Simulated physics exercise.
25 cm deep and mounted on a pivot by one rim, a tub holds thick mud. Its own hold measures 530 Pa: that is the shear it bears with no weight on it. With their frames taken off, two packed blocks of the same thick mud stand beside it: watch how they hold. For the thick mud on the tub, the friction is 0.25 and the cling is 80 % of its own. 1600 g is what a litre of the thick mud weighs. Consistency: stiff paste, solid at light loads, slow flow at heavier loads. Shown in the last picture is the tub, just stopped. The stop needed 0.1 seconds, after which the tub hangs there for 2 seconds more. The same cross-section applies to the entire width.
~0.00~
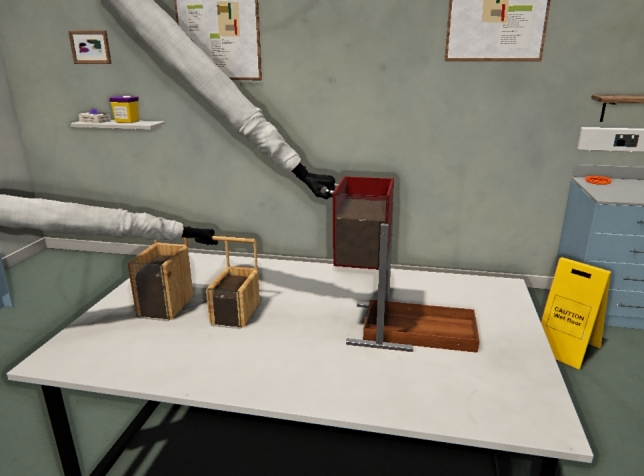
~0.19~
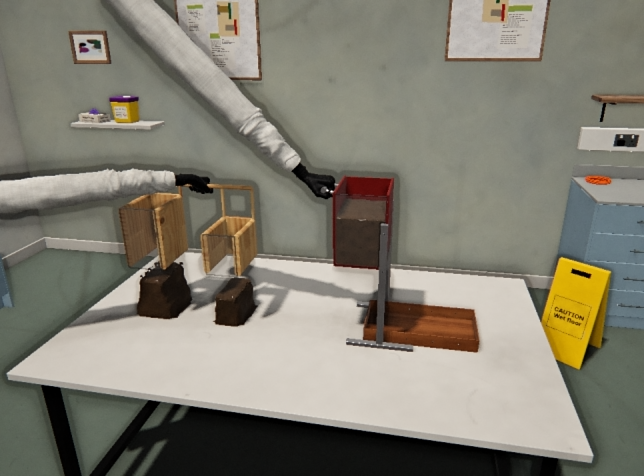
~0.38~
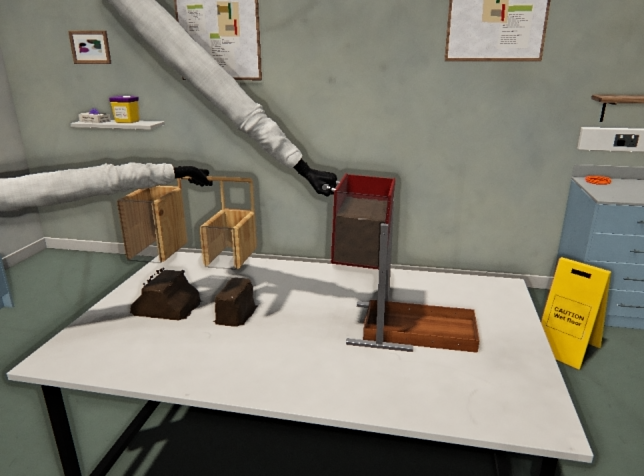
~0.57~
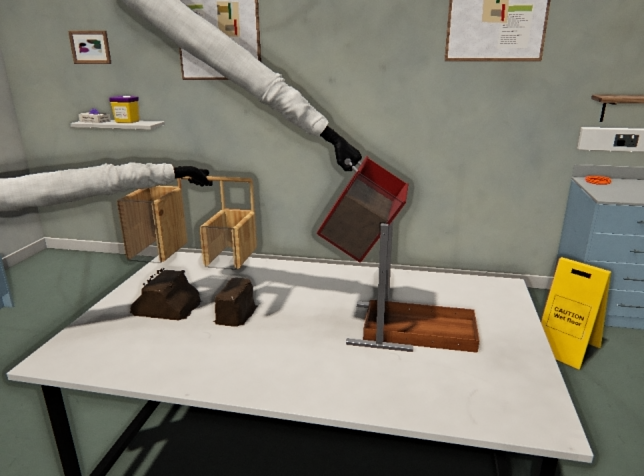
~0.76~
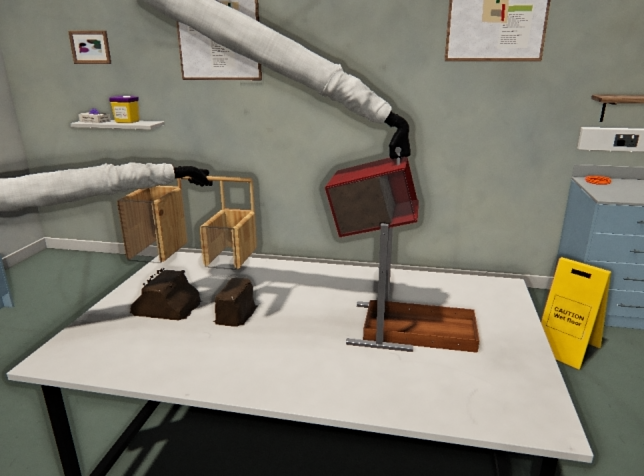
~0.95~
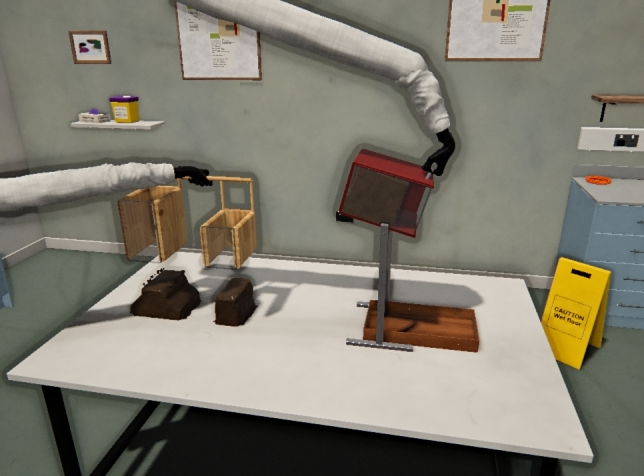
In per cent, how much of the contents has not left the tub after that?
Expect about 52 out of 100.
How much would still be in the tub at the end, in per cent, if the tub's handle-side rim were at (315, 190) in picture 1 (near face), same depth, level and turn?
In that case close to 35 %.
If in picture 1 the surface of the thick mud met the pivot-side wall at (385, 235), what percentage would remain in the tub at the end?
Then about 85 %.
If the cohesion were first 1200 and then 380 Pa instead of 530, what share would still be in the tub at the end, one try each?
Try one gives 100 per cent, try two gives 40 per cent.
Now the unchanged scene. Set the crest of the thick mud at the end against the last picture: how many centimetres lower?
About 11 cm.
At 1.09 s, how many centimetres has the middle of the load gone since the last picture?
Measured shift, roughly 4 cm.
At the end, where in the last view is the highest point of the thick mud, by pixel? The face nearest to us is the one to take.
Around (368, 201).
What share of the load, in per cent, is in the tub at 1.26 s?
Near 75 %.
After 1.09 s, the tub is at 105 degrees and holds 100 %.
After 1.26 s, the tub is at 105 degrees and holds 77 %.
After 1.43 s, the tub is at 105 degrees and holds 56 %.
After 1.60 s, the tub is at 105 degrees and holds 52 %.
After 2.95 s, the tub is at 105 degrees and holds 52 %.
